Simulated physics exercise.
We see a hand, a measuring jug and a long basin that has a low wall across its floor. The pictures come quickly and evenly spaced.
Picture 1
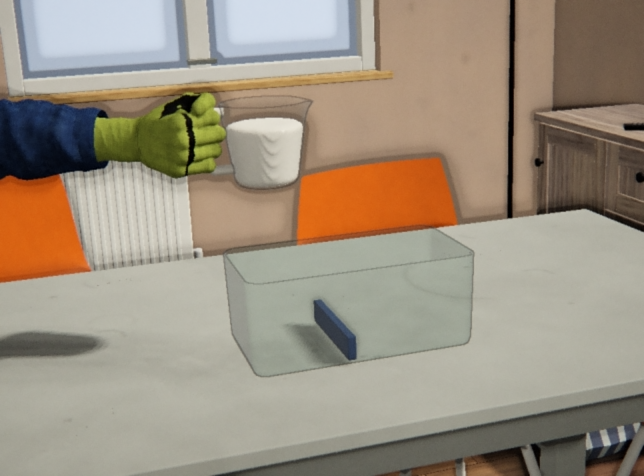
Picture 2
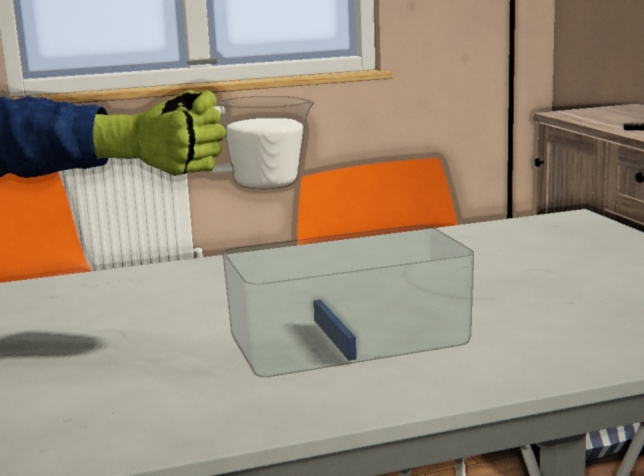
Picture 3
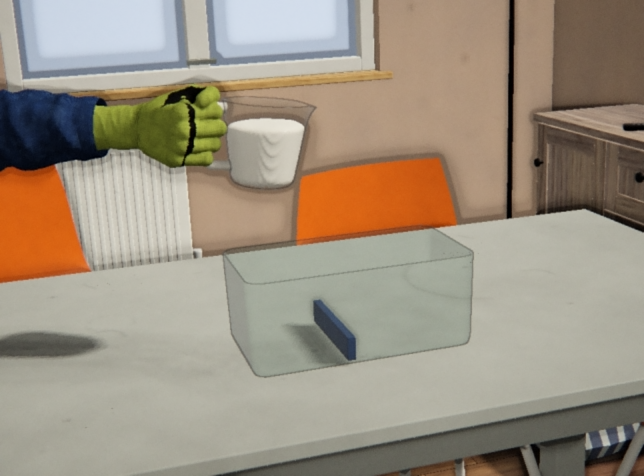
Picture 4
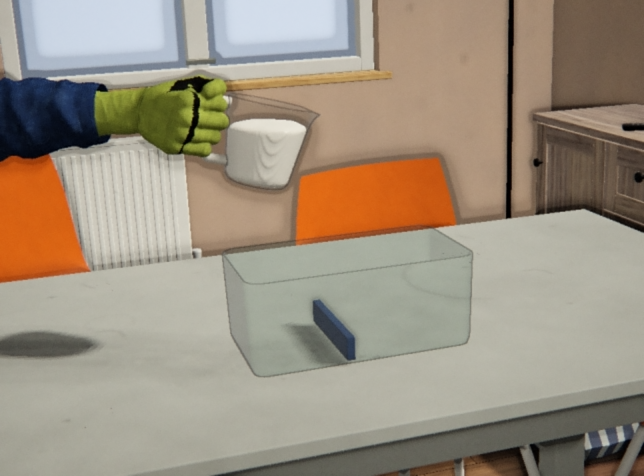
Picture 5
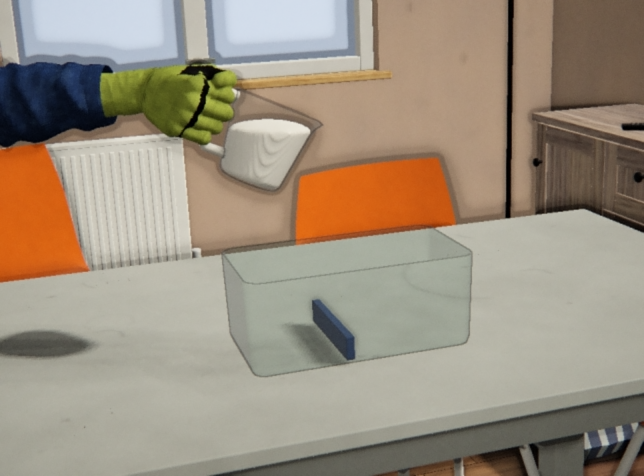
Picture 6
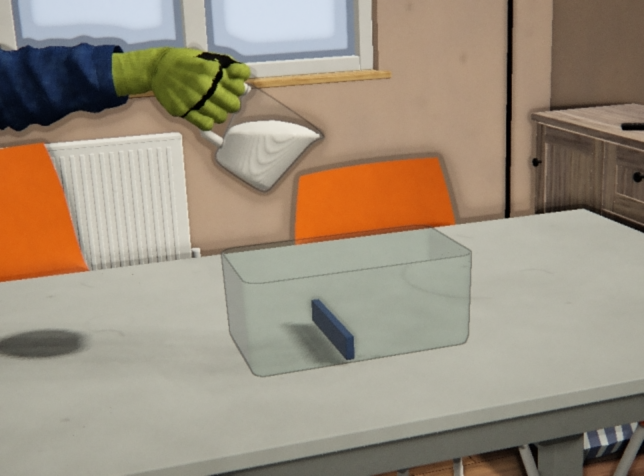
A gloved hand holds a jug of white liquid and steadily tilts it rightward.
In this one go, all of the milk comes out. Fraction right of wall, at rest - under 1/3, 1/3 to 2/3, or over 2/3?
The share right of the wall will be large, beyond two thirds.
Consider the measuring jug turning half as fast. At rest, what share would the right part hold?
Some 90 per cent.
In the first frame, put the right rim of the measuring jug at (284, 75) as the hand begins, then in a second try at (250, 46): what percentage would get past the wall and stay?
You'd get around 60 per cent and then around 15 per cent.
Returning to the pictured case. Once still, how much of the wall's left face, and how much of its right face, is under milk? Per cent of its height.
Near 0 in a hundred to the left, 50 to the right.
A moment on, the measuring jug is tipped right over and 39 per cent is still to pour, 0 is left of the wall and 21 right of it.
Next, the measuring jug is tipped right over and 2 per cent is still to pour, 6 is left of the wall and 83 right of it.
Then the measuring jug is tipped right over and 0 per cent is still to pour, 7 is left of the wall and 89 right of it.
Later the measuring jug is tipped right over and 0 per cent is still to pour, 8 is left of the wall and 89 right of it.
Finally, 8 per cent lies left of the wall, 88 right of it and 3 outside.
